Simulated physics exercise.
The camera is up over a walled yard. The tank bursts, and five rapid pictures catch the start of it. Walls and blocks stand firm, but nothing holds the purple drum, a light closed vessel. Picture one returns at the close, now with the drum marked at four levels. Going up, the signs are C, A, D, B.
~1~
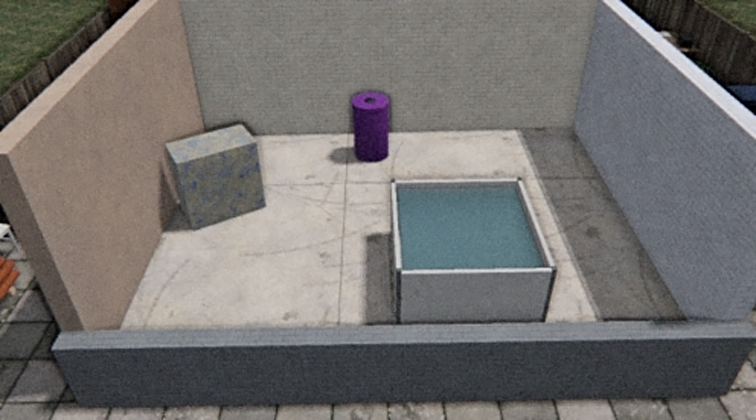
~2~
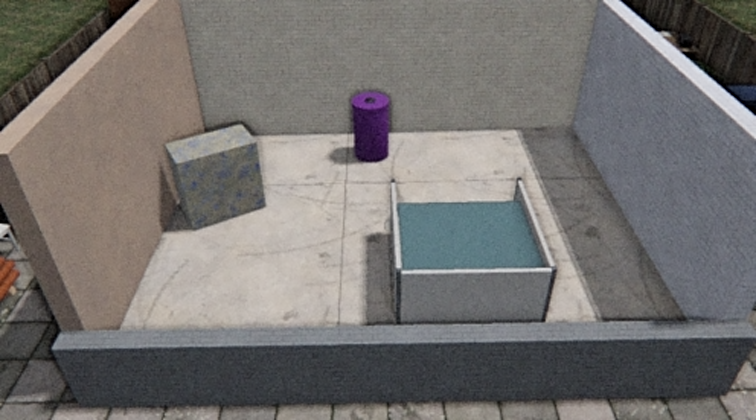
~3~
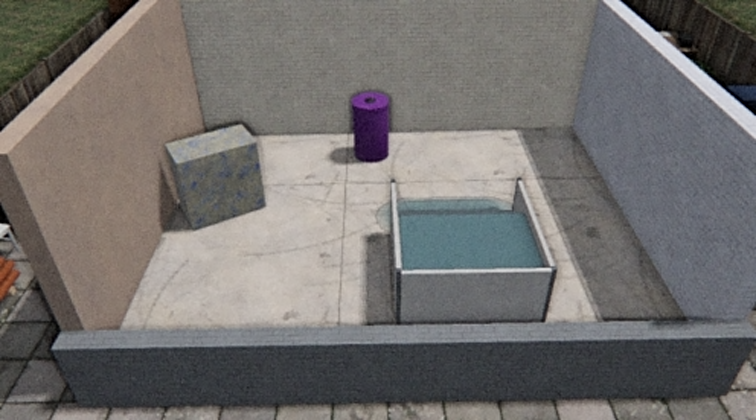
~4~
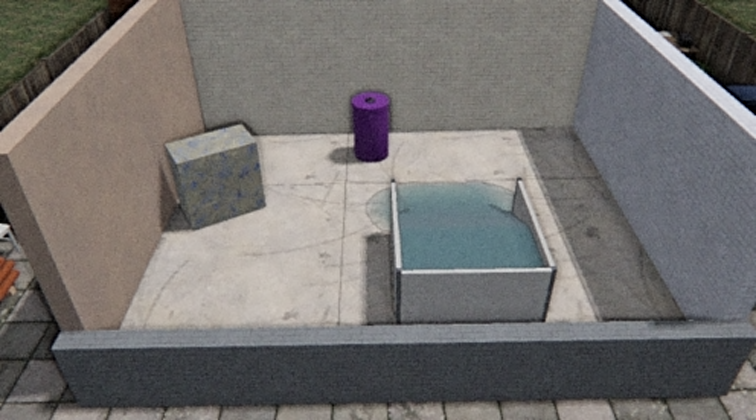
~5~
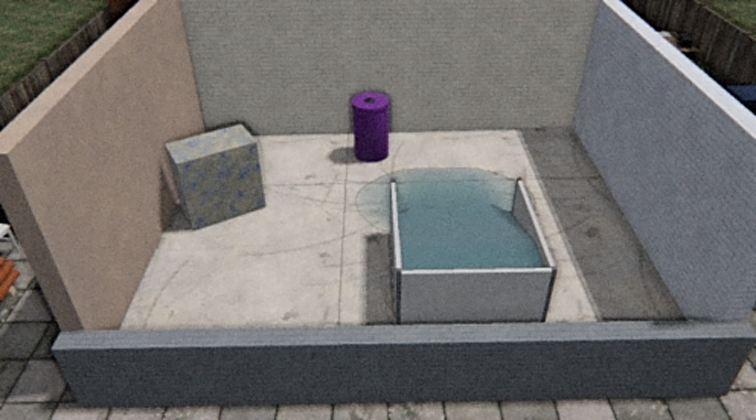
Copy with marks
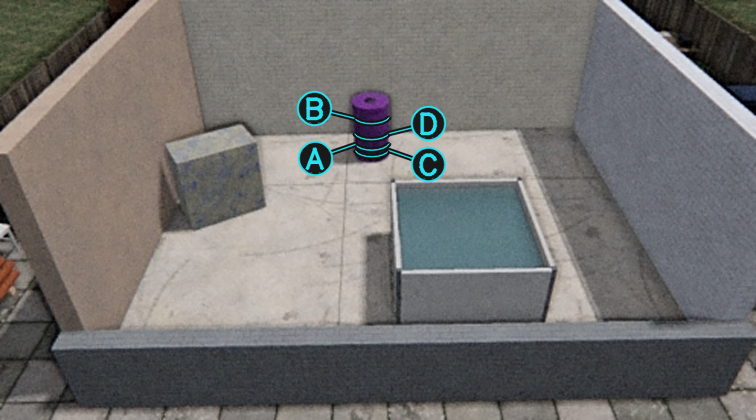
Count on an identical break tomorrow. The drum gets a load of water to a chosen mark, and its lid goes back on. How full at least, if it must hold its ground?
The limit is D.
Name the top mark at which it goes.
The answer is A.
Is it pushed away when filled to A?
Yes, that goes wrong.
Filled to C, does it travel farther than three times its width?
Yes, it does.
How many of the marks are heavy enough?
Two of the four.
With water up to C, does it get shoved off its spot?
Yes.
On the marked copy, A at (372, 150); B at (371, 123); C at (372, 156); D at (372, 139); from the bottom up C, A, D, B.
If A is chosen, it is pushed about twice its own width away.
If B is chosen, it does not move.
If C is chosen, it is pushed about 5 times its own width away.
If D is chosen, it does not move.
